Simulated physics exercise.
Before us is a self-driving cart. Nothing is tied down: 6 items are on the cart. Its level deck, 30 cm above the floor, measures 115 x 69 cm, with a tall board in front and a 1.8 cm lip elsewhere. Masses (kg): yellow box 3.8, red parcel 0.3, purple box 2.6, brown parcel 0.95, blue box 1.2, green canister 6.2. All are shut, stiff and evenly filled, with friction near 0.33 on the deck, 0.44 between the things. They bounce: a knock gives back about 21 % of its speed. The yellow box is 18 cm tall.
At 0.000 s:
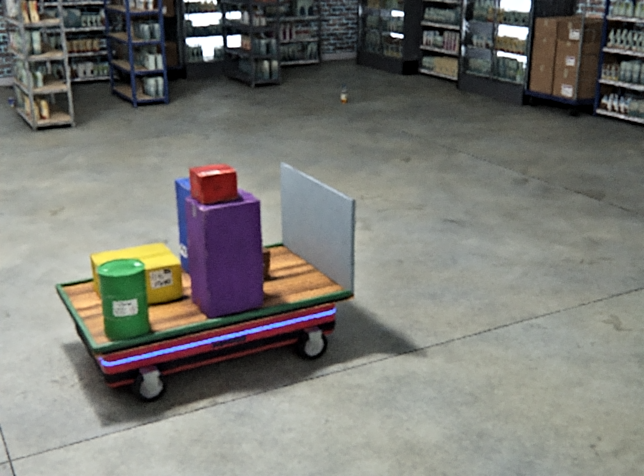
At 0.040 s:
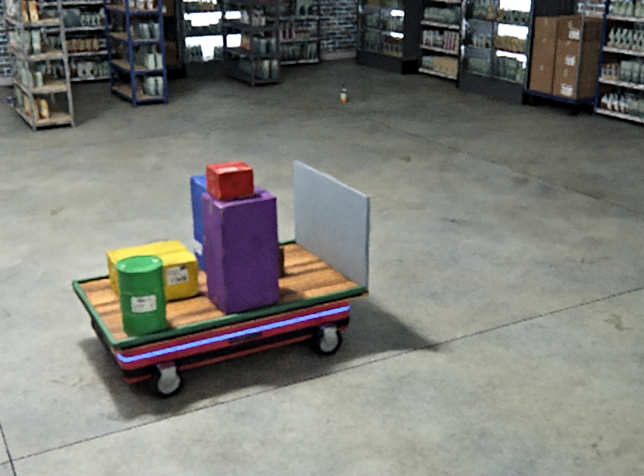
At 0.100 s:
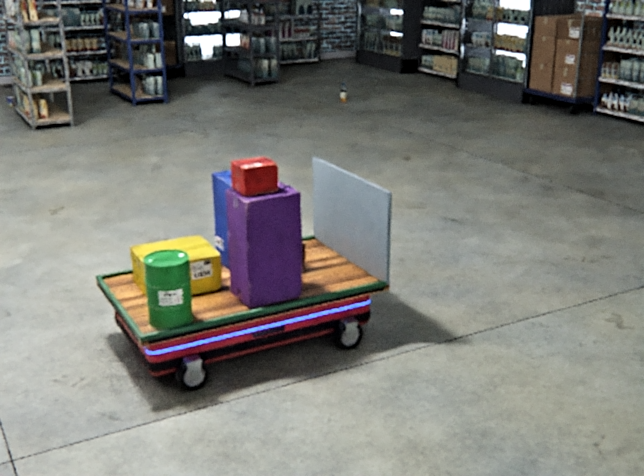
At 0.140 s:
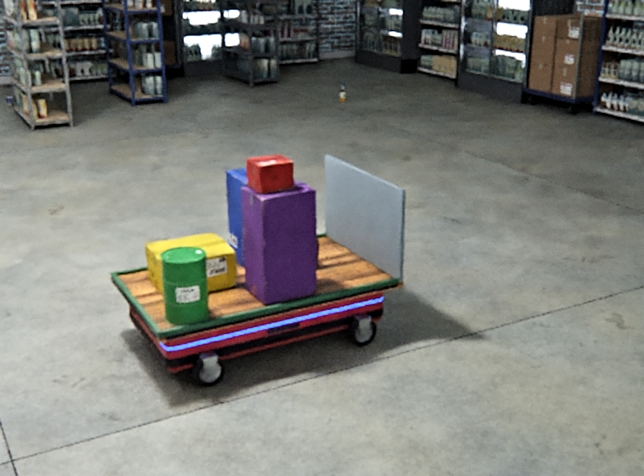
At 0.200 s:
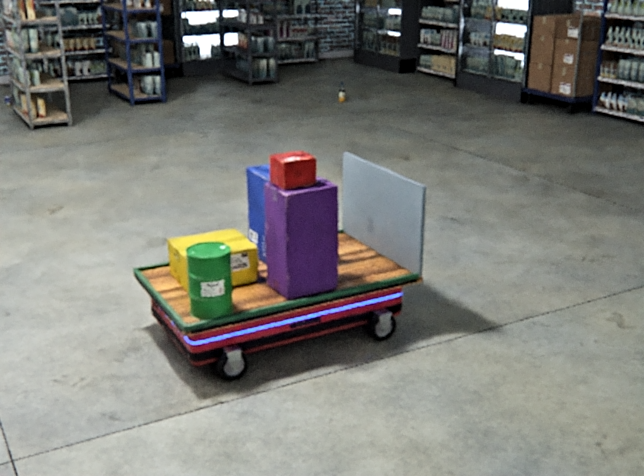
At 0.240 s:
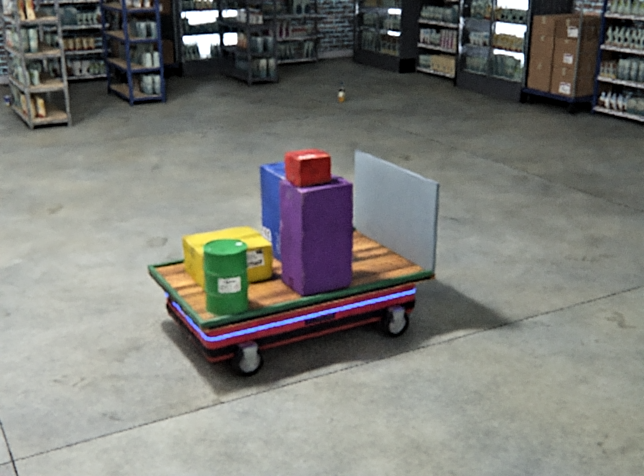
A flat cart carrying a green canister, a yellow box, a purple box, a blue box and a red parcel rolls steadily to the right across a concrete floor, board end first, while its load stays in place.
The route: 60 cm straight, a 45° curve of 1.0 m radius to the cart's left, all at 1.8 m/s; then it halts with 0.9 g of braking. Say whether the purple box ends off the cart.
The purple box ends off the deck.
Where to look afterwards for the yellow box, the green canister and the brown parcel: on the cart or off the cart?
The yellow box ends on the cart; the green canister ends on the cart; the brown parcel is still on the cart.
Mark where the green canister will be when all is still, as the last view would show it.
At about (435, 180).
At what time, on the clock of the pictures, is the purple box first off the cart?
At about 0.8 s.
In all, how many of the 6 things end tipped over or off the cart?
In all, 2.
After 0.84 s, 151 cm covered, turned 42°; red parcel and purple box now off the cart; brown parcel moved 32 cm; blue box moved 20 cm.
After 1.24 s, 187 cm covered, turned 45°, stopped; brown parcel moved 33 cm; blue box moved 29 cm; green canister moved 21 cm.
In the end (2.9 s), off the cart, red parcel and purple box; not toppled but over 10 cm from the start, yellow box, brown parcel, blue box and green canister. In the last view, purple box near (531, 187).
